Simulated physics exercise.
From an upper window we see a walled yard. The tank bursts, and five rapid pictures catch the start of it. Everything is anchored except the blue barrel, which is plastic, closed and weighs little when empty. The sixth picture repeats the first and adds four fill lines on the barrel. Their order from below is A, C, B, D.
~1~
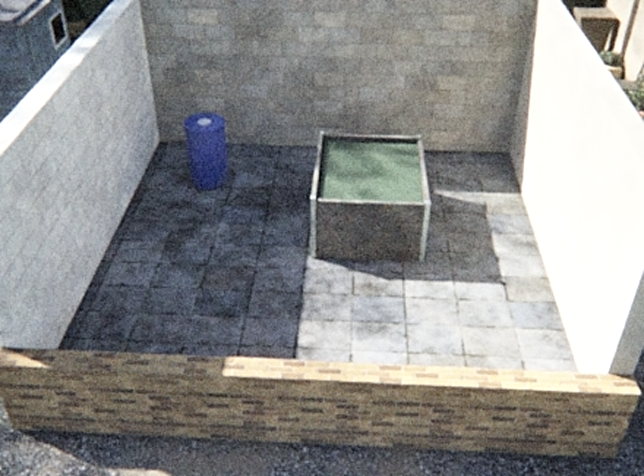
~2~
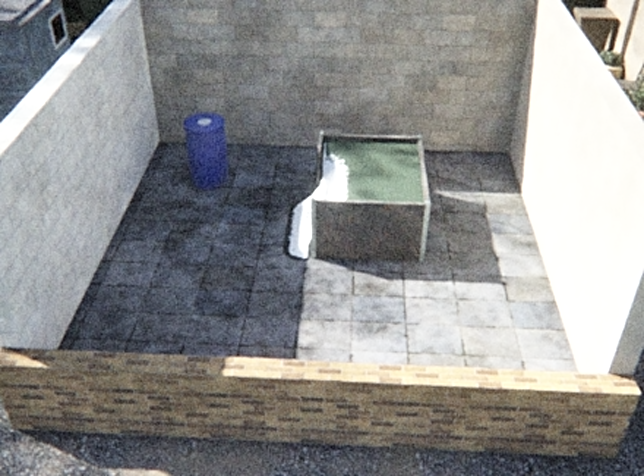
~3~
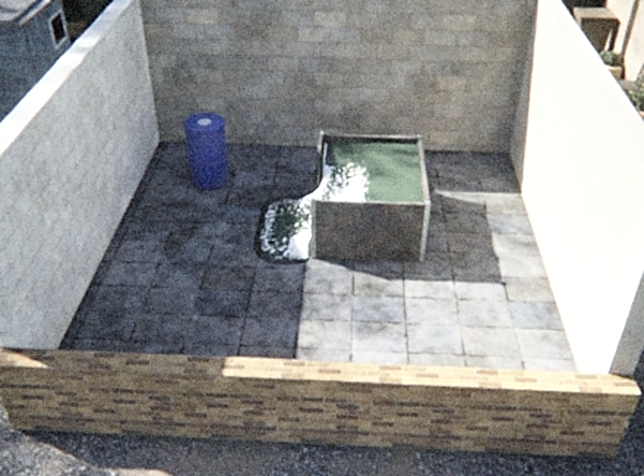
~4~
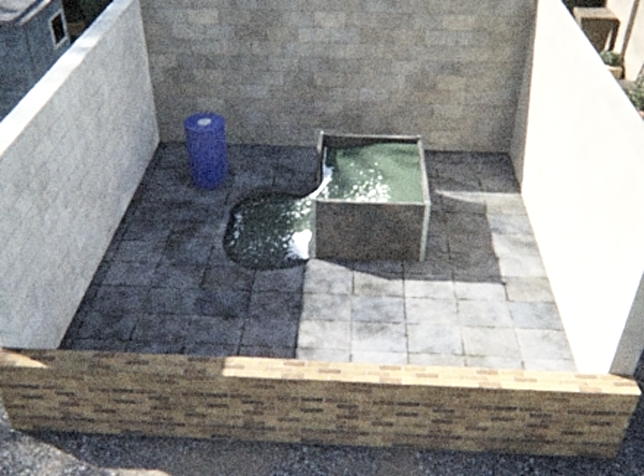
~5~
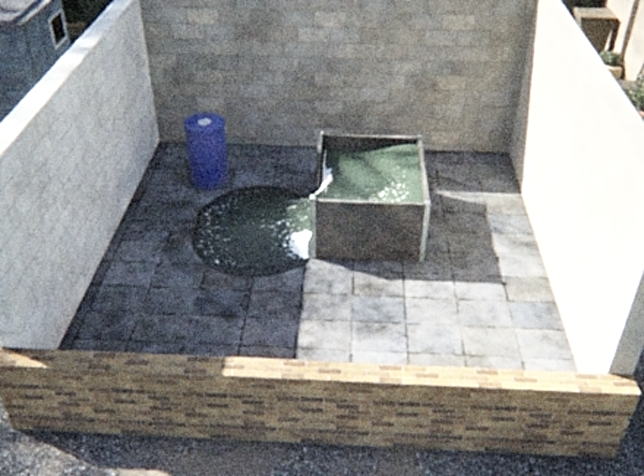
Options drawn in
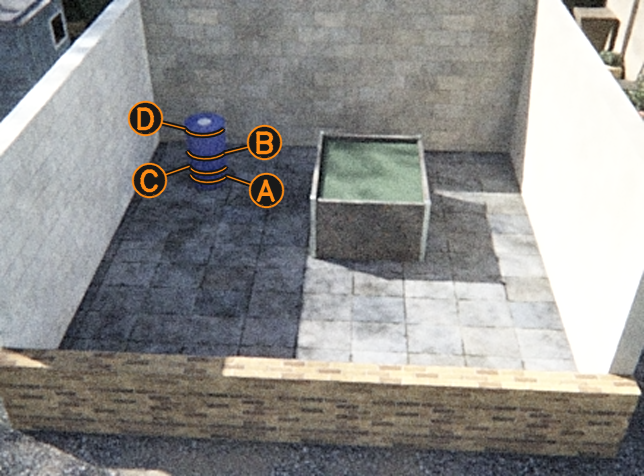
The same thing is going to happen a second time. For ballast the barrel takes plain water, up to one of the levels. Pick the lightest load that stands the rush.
I would pick line A.
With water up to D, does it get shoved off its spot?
No, that is safe.
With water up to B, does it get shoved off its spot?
No, that is safe.
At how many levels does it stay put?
All of the four.
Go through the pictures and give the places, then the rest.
The first picture shows lid of the blue barrel at (204, 122); tank full, its middle at (370, 172).
In the second picture, 2 % of the ground under water, its edge towards the barrel at (305, 254).
In the third picture, 4 % of the ground under water, its edge towards the barrel at (279, 200).
In the fourth picture, 7 % of the ground under water, its edge towards the barrel at (256, 196).
The fifth picture shows lid of the blue barrel at (204, 122); 10 % of the ground under water, its edge towards the barrel at (239, 191).
In orange, A at (206, 182); B at (203, 158); C at (205, 173); D at (201, 135); from the bottom up A, C, B, D.
Choosing A, it does not move.
Choosing B, it does not move.
Choosing C, it does not move.
Choosing D, it does not move.
